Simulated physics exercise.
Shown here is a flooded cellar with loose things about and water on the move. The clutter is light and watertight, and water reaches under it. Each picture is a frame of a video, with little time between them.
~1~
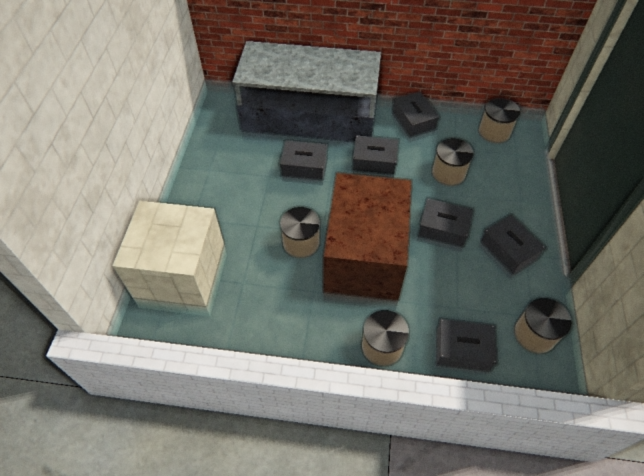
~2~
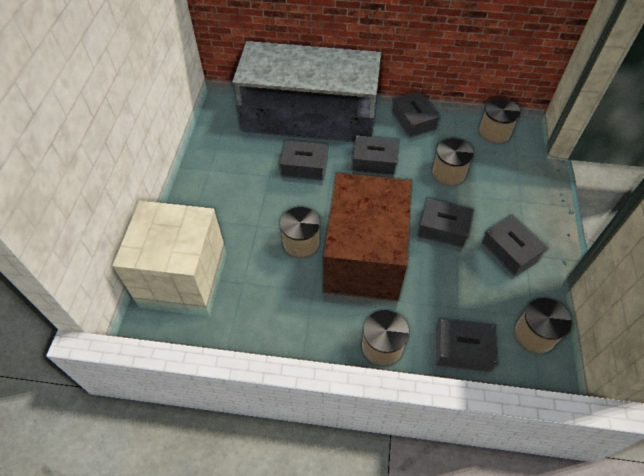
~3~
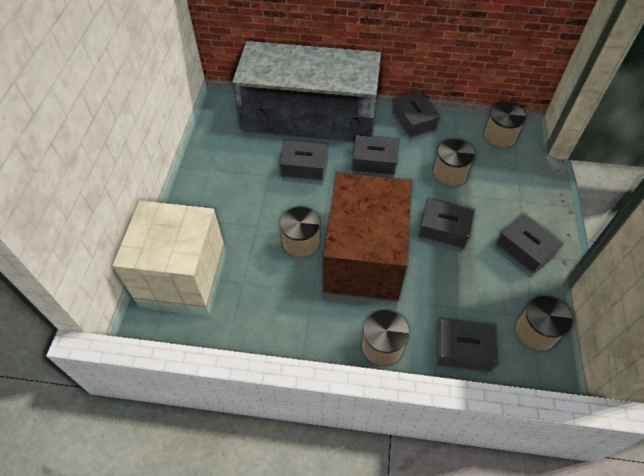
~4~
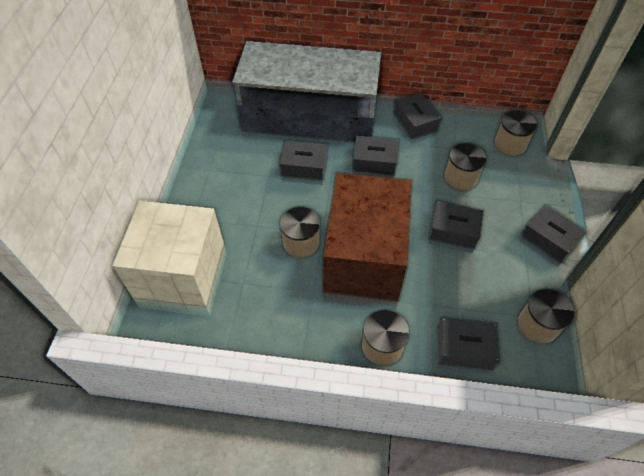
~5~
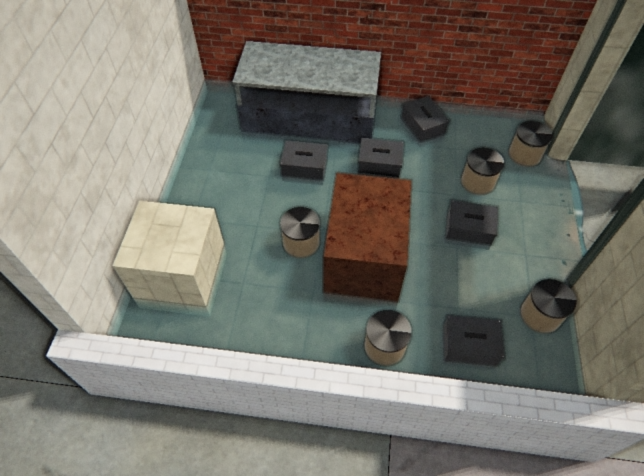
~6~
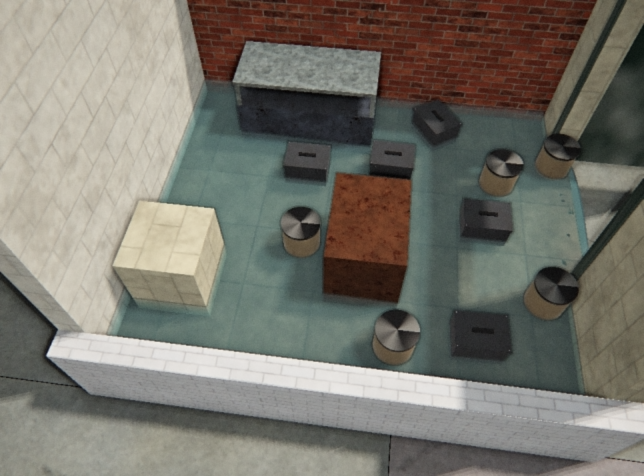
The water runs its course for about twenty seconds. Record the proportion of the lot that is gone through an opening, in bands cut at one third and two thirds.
Proportion: Two thirds or above.
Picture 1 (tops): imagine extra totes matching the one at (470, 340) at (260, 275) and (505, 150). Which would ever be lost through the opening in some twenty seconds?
In the order listed: Held back, then flushed away.
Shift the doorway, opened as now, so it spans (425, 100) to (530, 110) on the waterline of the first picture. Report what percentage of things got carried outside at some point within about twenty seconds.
Something like 90 percent.
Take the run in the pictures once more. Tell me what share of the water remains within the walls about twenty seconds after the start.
28 %.
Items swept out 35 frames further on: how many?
Tally: 11.
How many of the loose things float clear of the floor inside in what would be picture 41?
Count: 0.
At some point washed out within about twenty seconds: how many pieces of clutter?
Counting them up gives 11.
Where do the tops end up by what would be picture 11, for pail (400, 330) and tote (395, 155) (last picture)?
My guess is around (480, 311) and around (467, 140).
A moment on, 5 of 11 are out; 6 afloat.
Next, 10 of 11 are out; 1 afloat.
Later, 11 of 11 are out; 0 afloat.
In the end, 11 of 11 are out; 0 afloat.
